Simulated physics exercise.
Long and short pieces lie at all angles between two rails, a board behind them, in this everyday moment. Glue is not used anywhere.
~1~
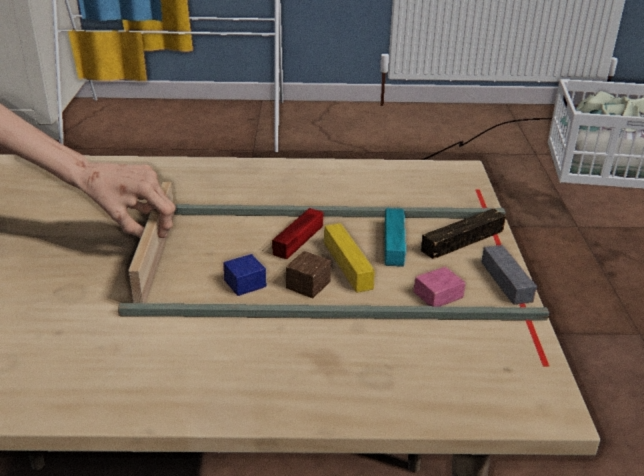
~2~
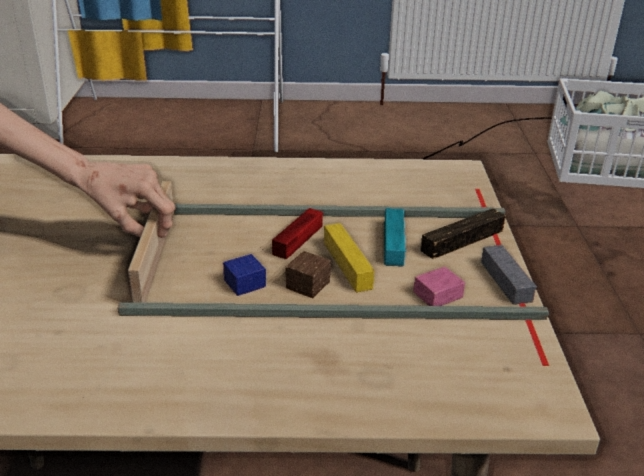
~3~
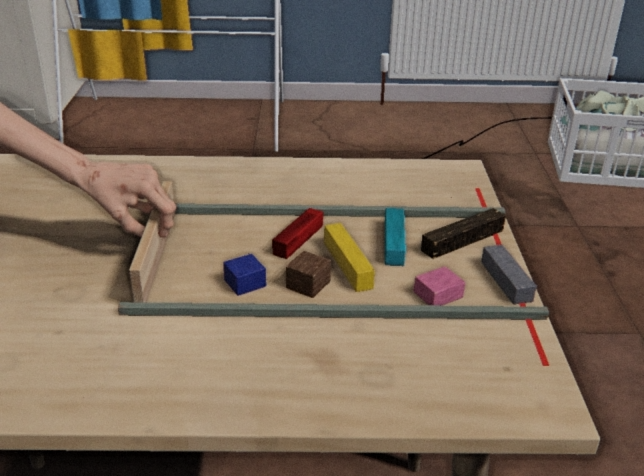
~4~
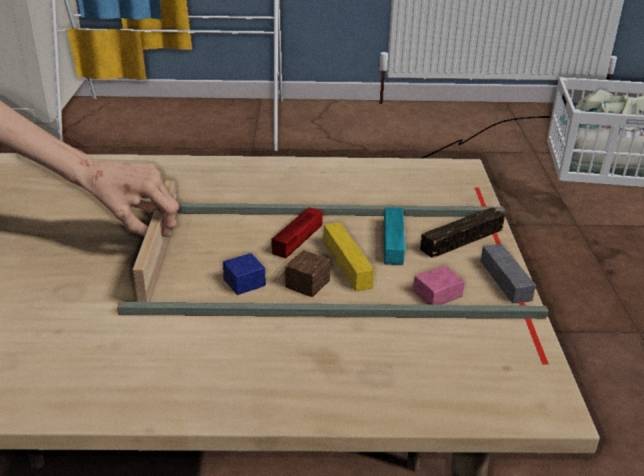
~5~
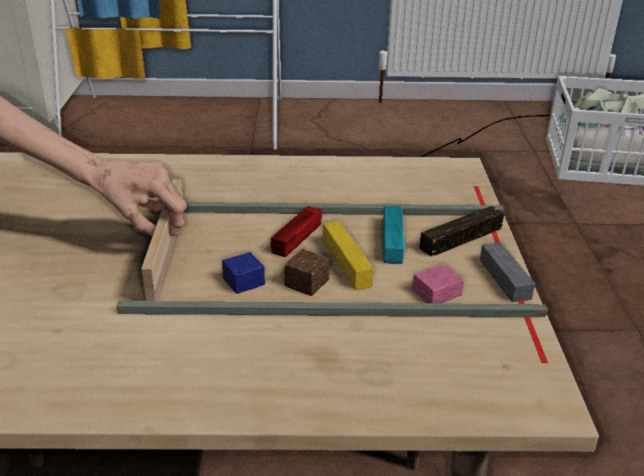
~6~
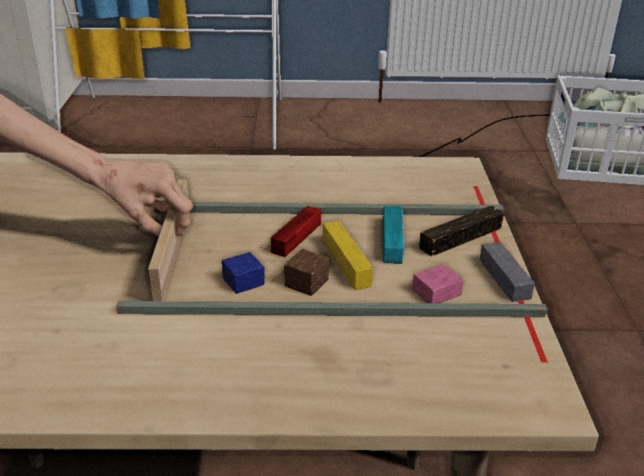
A hand slid a wooden board slightly to the right between two rails on a table, while the colourful long and short blocks in front of it stayed where they lay, untouched.
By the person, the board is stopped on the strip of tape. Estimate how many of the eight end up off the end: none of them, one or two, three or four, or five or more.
A lot - five plus.
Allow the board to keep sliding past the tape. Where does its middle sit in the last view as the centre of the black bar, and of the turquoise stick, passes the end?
(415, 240) and then (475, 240), give or take.
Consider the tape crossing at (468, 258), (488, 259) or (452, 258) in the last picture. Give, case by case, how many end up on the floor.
So, one try after another, the floor gets 3, then 6, then 3.
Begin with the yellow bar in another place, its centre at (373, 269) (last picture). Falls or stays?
It simply slips off.
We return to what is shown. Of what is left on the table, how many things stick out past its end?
Overhanging ones - 1.
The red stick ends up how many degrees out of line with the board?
Near 0 degrees.
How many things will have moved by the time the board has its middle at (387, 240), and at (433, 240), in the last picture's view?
First 7, then 8.
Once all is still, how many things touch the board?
2 end up touching it.
Soon after, none off yet; grey bar at rest near (506, 271); black bar at rest near (462, 230); pink block at rest near (438, 285).
Then, none off yet; grey bar at rest near (506, 271); black bar moved a little near (476, 226); pink block moved about its own width near (462, 286).
Further on, one off so far; grey bar tipped well over near (550, 292); black bar falling near (522, 294); pink block tipped a little near (552, 294).
At rest, the number that fall off is five or more; fallen, brown block, yellow bar, turquoise stick, pink block, black bar and grey bar.
